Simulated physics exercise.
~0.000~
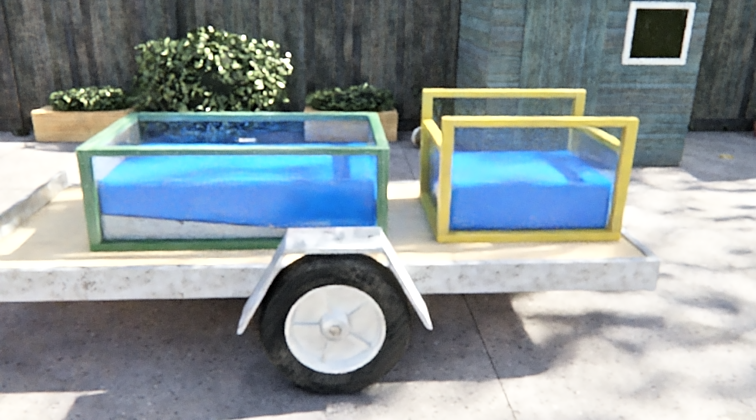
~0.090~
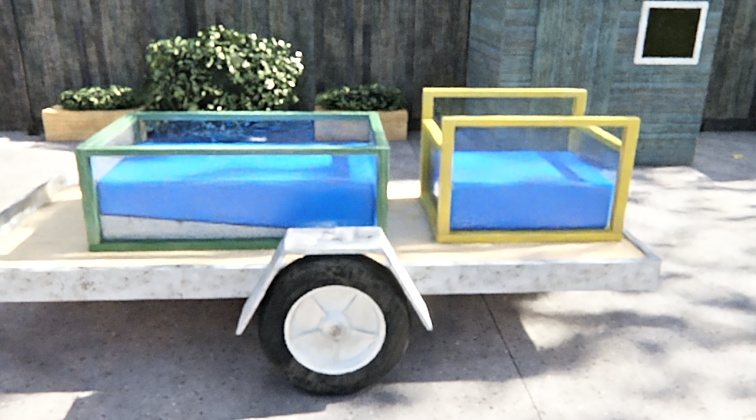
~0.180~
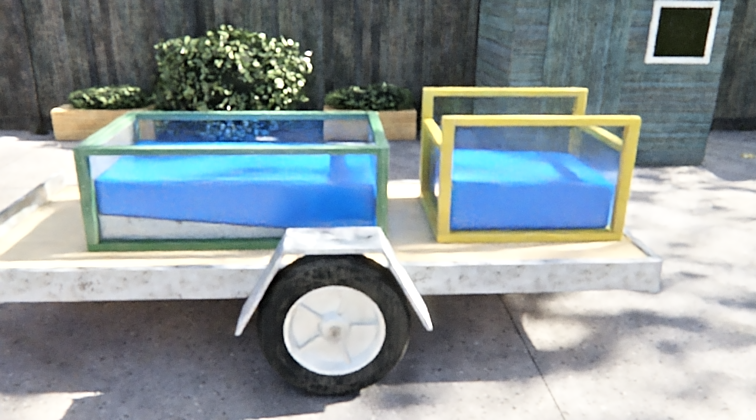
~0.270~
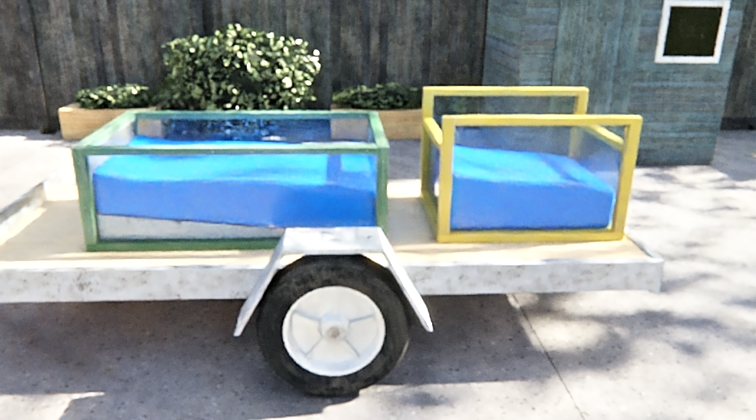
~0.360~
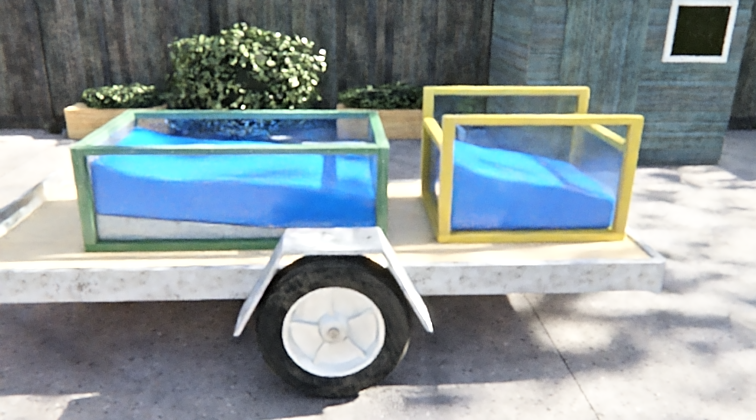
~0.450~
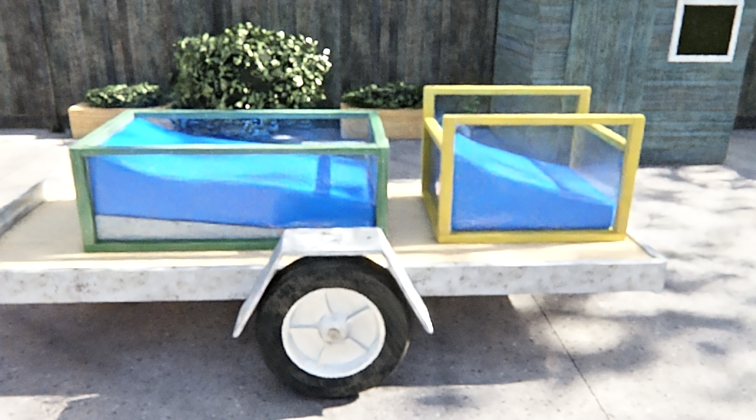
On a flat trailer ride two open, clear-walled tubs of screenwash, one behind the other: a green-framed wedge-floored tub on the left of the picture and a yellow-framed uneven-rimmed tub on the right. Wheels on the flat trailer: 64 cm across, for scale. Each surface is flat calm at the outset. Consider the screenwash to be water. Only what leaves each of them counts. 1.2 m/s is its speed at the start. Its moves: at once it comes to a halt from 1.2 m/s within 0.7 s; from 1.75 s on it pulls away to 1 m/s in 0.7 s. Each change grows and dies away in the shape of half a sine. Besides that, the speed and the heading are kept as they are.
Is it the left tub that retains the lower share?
No, the right one.
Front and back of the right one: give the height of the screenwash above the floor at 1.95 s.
Some 38 cm in front and some 20 cm behind.
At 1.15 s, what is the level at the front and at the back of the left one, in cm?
I'd say some 34 centimetres in front and some 18 centimetres behind.
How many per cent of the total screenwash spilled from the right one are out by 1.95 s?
Close to 0 in a hundred.
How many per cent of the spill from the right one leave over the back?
I'd put it at about 60 percent of what spills.
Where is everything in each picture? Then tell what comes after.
In the first frame, left tub, front level (119, 178), back level (360, 175); right tub, front level (462, 177), back level (593, 177); the front is on the left, levels are read along the near walls.
In the second frame, left tub, front level (118, 177), back level (360, 175); right tub, front level (462, 177), back level (594, 176).
In the third frame, left tub, front level (116, 173), back level (359, 176); right tub, front level (462, 176), back level (595, 177).
In the fourth frame, left tub, front level (114, 169), back level (359, 183); right tub, front level (463, 168), back level (595, 184).
In the fifth frame, left tub, front level (111, 159), back level (359, 189); right tub, front level (464, 160), back level (595, 190).
In the sixth frame, left tub, back level (359, 195); right tub, front level (465, 153), back level (595, 195).
After 1.15 s the left one has lost nothing (front 34 cm, back 19 cm); the right one has lost nothing (front 18 cm, back 44 cm).
After 1.95 s the left one has lost 1 per cent, over the back and the front (front 16 cm, back 31 cm); the right one has lost nothing (front 37 cm, back 20 cm).
After 2.95 s the left one has lost 2 per cent, over the back, a little elsewhere (front 27 cm, back 24 cm); the right one has lost 1 per cent, over the back (front 45 cm, back 16 cm).
After 5.43 s the left one has lost 2 per cent, over the back, a little elsewhere; the right one has lost 5 per cent, mostly over the back, some over the front.
